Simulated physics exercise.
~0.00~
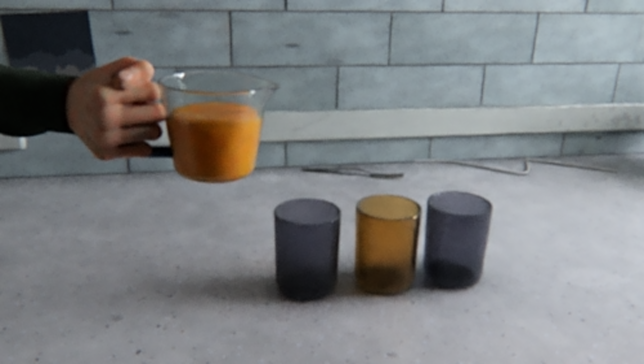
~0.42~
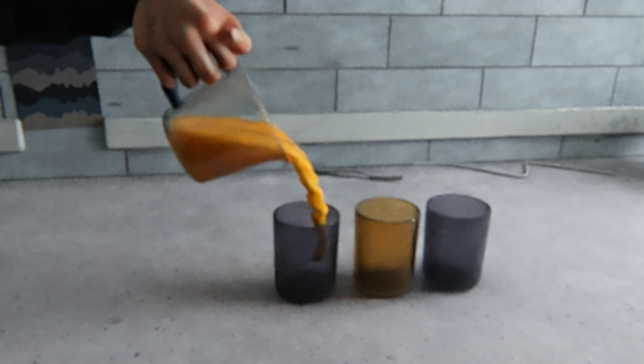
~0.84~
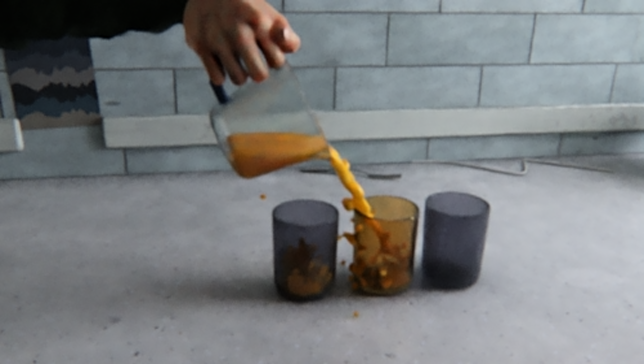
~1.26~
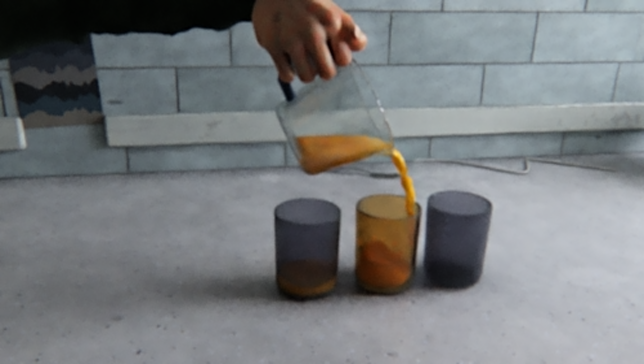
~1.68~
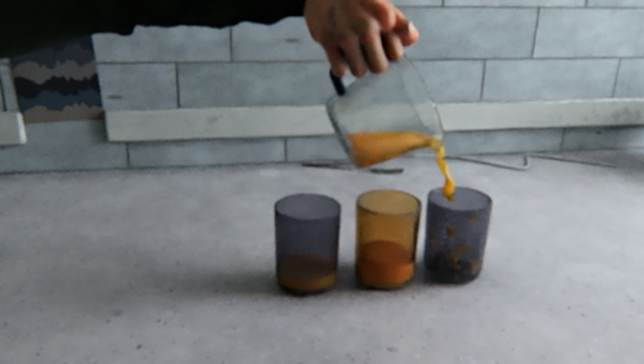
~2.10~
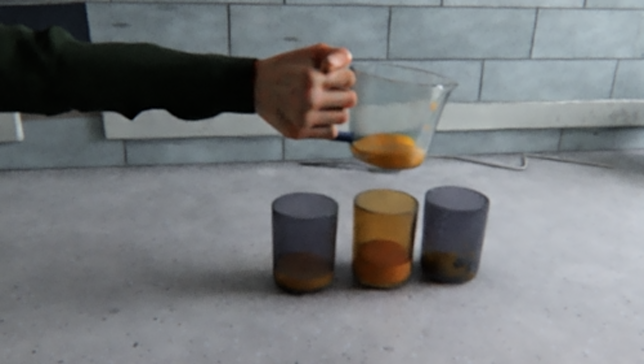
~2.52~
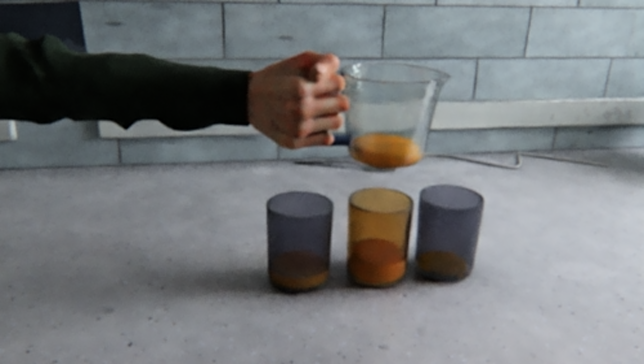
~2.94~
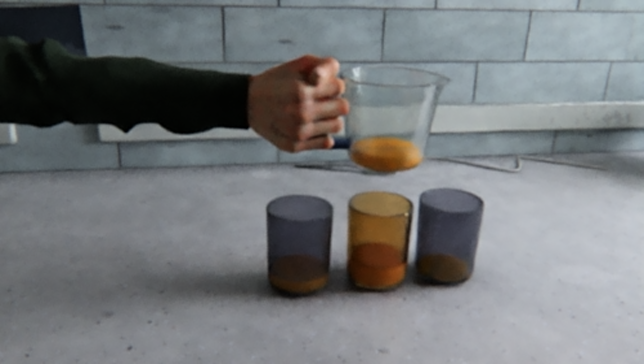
A hand tilting a glass jug and sweeping right, pouring orange juice into three tumblers, then levelling it with some juice left.
